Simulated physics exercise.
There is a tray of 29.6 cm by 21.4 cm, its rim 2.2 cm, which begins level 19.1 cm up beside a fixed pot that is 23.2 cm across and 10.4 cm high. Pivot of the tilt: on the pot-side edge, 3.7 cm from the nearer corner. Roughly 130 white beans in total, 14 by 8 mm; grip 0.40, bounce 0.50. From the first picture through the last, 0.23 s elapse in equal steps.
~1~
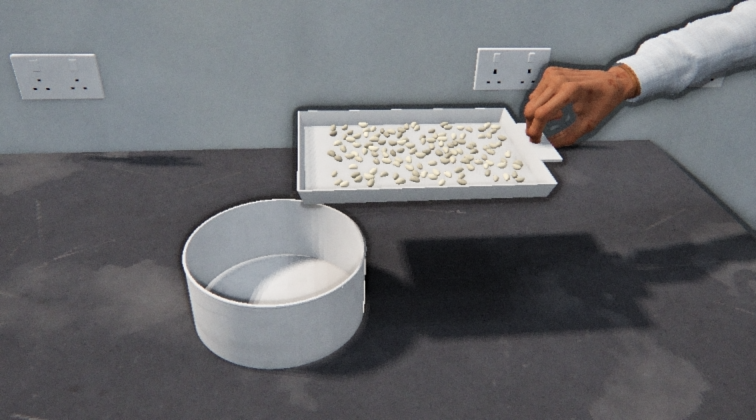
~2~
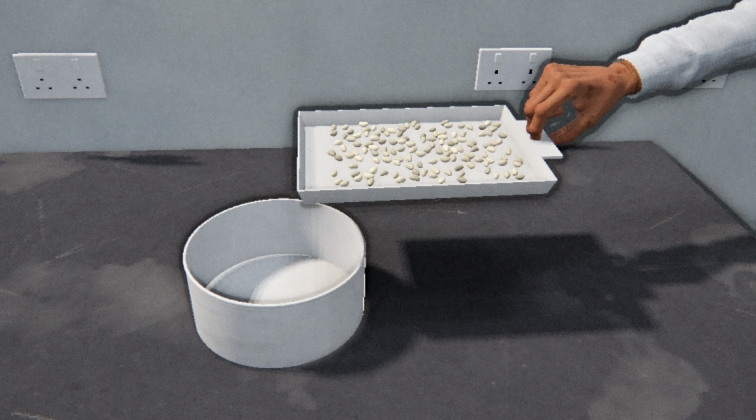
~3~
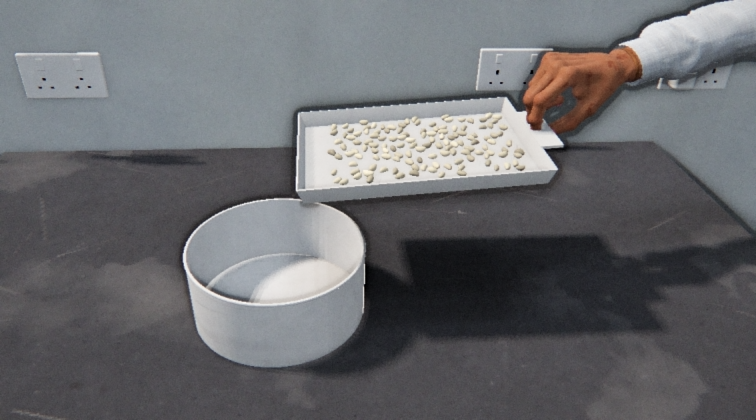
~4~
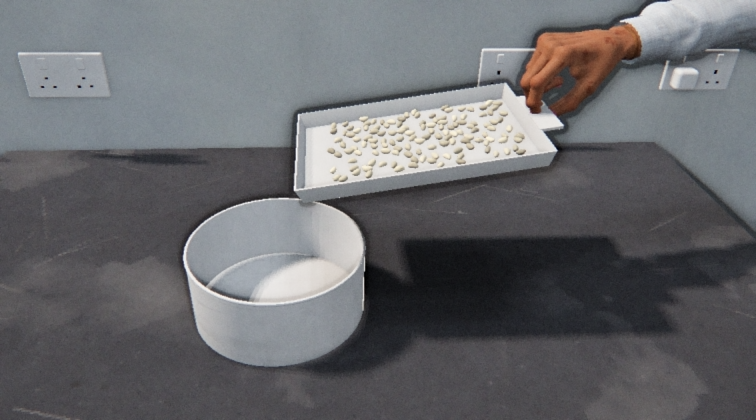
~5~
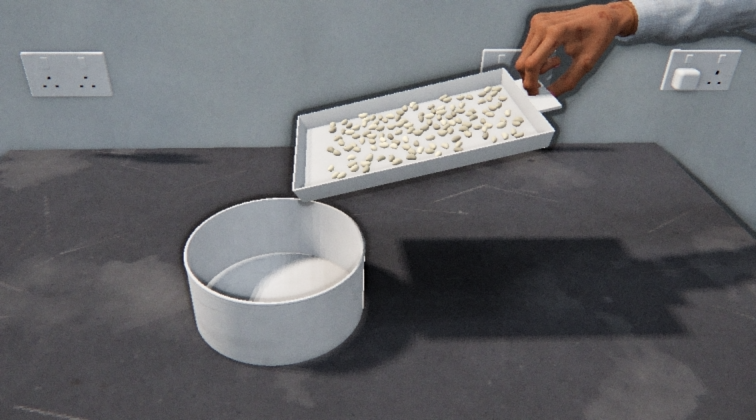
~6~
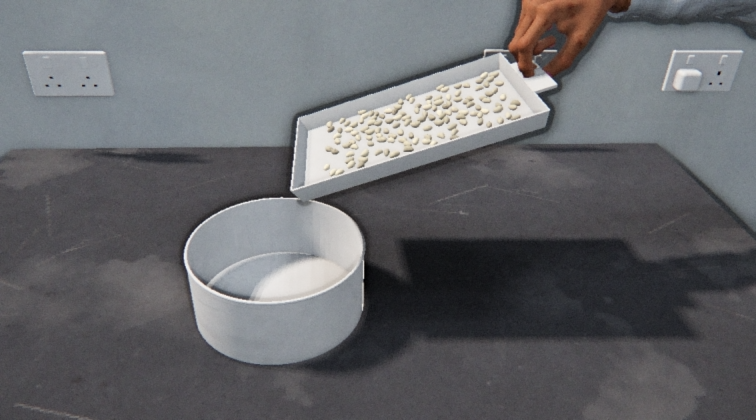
On a dark countertop, a hand gradually raising the right end of a white tray of pale beans beside a round pot.
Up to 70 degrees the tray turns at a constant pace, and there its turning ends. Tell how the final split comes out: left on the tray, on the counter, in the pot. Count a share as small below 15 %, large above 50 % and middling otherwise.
Tray: Middling. Counter: Middling. Pot: Middling.
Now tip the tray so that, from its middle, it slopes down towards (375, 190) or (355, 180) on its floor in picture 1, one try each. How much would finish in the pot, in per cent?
Estimate: Some 75 % and some 80 % respectively.
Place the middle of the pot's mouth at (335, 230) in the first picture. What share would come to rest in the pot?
I'd put it at around 25 per cent.
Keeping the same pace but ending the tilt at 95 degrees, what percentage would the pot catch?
Around 45 in a hundred.
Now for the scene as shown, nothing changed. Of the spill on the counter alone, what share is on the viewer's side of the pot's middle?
Some 0 per cent.
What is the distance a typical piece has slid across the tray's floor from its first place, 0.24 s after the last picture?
6 cm.
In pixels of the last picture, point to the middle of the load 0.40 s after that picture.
Near (309, 147).
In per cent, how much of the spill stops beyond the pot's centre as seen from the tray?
Some 80 per cent of the spill lies beyond the centre.
Then, 0.24 s after the last picture, tilt 45 degrees; the tray holds 100 %, the pot 0 %.
Then, 0.40 s after the last picture, tilt 62 degrees; the tray holds 100 %, the pot 0 %.
Then, 0.68 s after the last picture, tilt 70 degrees; the tray holds 35 %, the pot 30 %.
In the end, tray 30 %, counter 30 %, pot 35 %.
